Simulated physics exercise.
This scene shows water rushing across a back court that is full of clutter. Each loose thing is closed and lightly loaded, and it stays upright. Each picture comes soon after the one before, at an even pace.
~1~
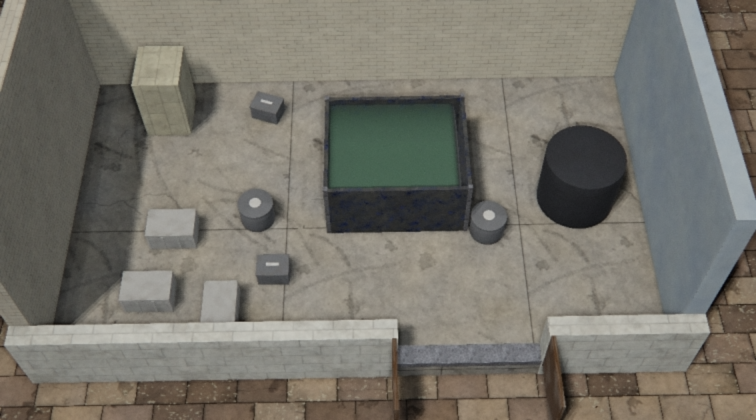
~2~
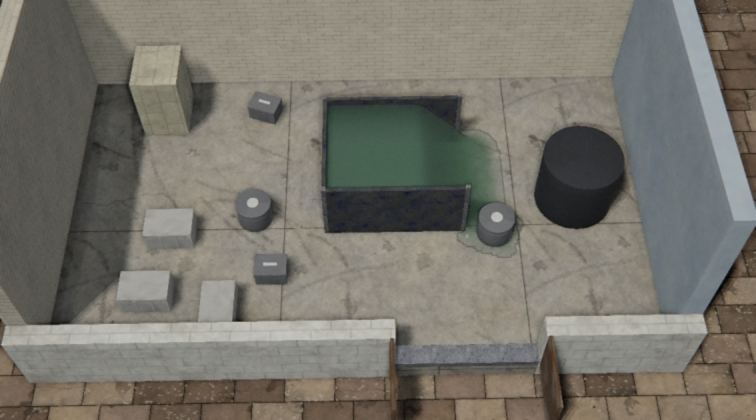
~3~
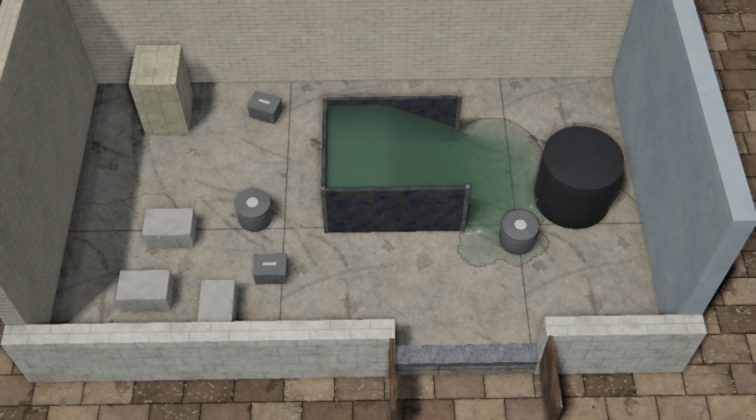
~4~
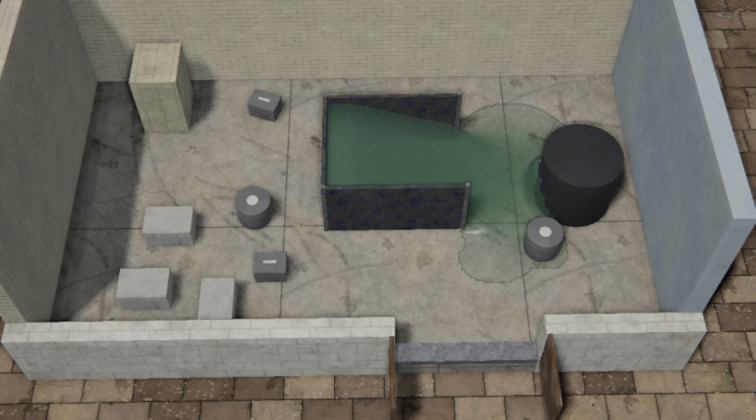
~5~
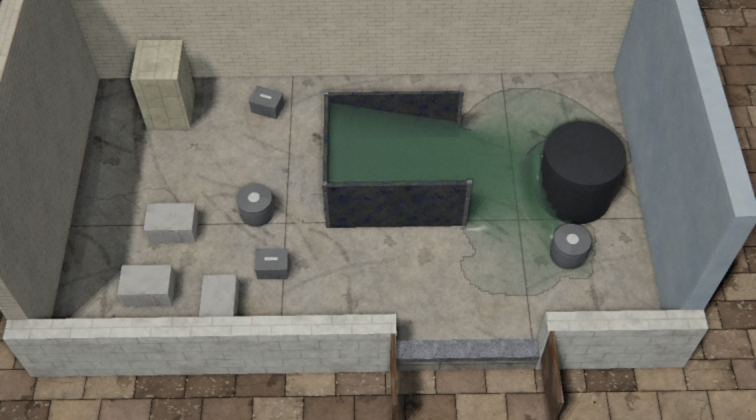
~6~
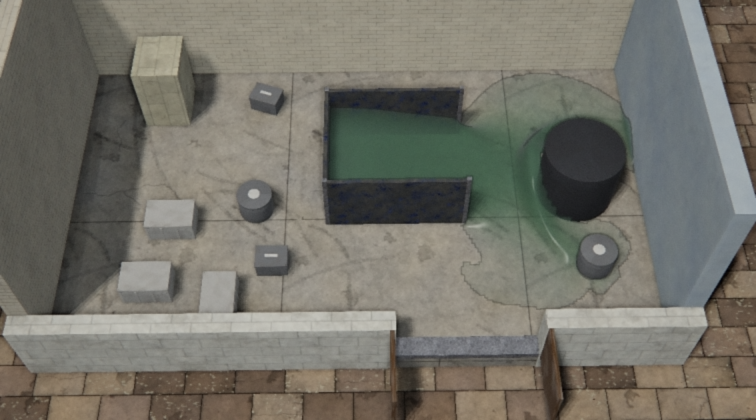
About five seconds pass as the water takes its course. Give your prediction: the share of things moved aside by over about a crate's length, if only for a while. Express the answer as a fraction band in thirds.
Fraction band: Less than 1/3.
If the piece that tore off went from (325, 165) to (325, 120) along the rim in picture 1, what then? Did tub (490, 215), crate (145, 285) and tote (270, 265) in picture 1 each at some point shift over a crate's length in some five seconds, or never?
Falls short, travels that far, falls short.
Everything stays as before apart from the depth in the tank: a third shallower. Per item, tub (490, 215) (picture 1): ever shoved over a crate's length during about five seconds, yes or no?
Going by the pictures, I'd say it made the full stretch.
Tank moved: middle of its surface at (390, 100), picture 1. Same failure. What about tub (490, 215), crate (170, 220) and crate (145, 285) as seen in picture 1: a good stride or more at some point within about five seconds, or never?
Taking them in turn: Got sent well off; kept near its start; kept near its start.
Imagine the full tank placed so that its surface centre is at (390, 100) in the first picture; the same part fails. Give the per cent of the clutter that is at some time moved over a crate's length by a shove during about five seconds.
Roughly 30 in a hundred.
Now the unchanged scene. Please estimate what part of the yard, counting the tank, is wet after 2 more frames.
Reading: About 35 %.
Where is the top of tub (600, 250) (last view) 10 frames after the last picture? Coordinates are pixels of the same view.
(641, 274).
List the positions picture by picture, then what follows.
In the first frame, a tub at (489, 215) rests on the ground; a tub at (255, 203), on the bottom; 0 of 7 have shifted.
In the second frame, a tub at (497, 217) rests on the ground, close to its start; a tub at (253, 203), on the bottom; 1 of 7 have shifted.
In the third frame, a tub at (520, 225) rests on the ground, a stride from its start; a tub at (252, 202) rests on the ground; 1 of 7 have shifted.
In the fourth frame, a tub at (545, 232), on the bottom, a stride from its start; a tub at (252, 200) rests on the ground; 1 of 7 have shifted.
In the fifth frame, a tub at (573, 239), on the bottom, a stride from its start; a tub at (254, 197) rests on the ground; 1 of 7 have shifted.
In the sixth frame, a tub at (599, 250) rests on the ground, a stride from its start; a tub at (254, 194), on the bottom; 1 of 7 have shifted.
A moment on, 1 of 7 are well off their spots; 1 afloat.
Next, 1 of 7 are well off their spots; 1 afloat.
Later, 1 of 7 are well off their spots; 1 afloat.
In the end, 2 of 7 are well off their spots, and 2 have been at some point; 1 afloat.
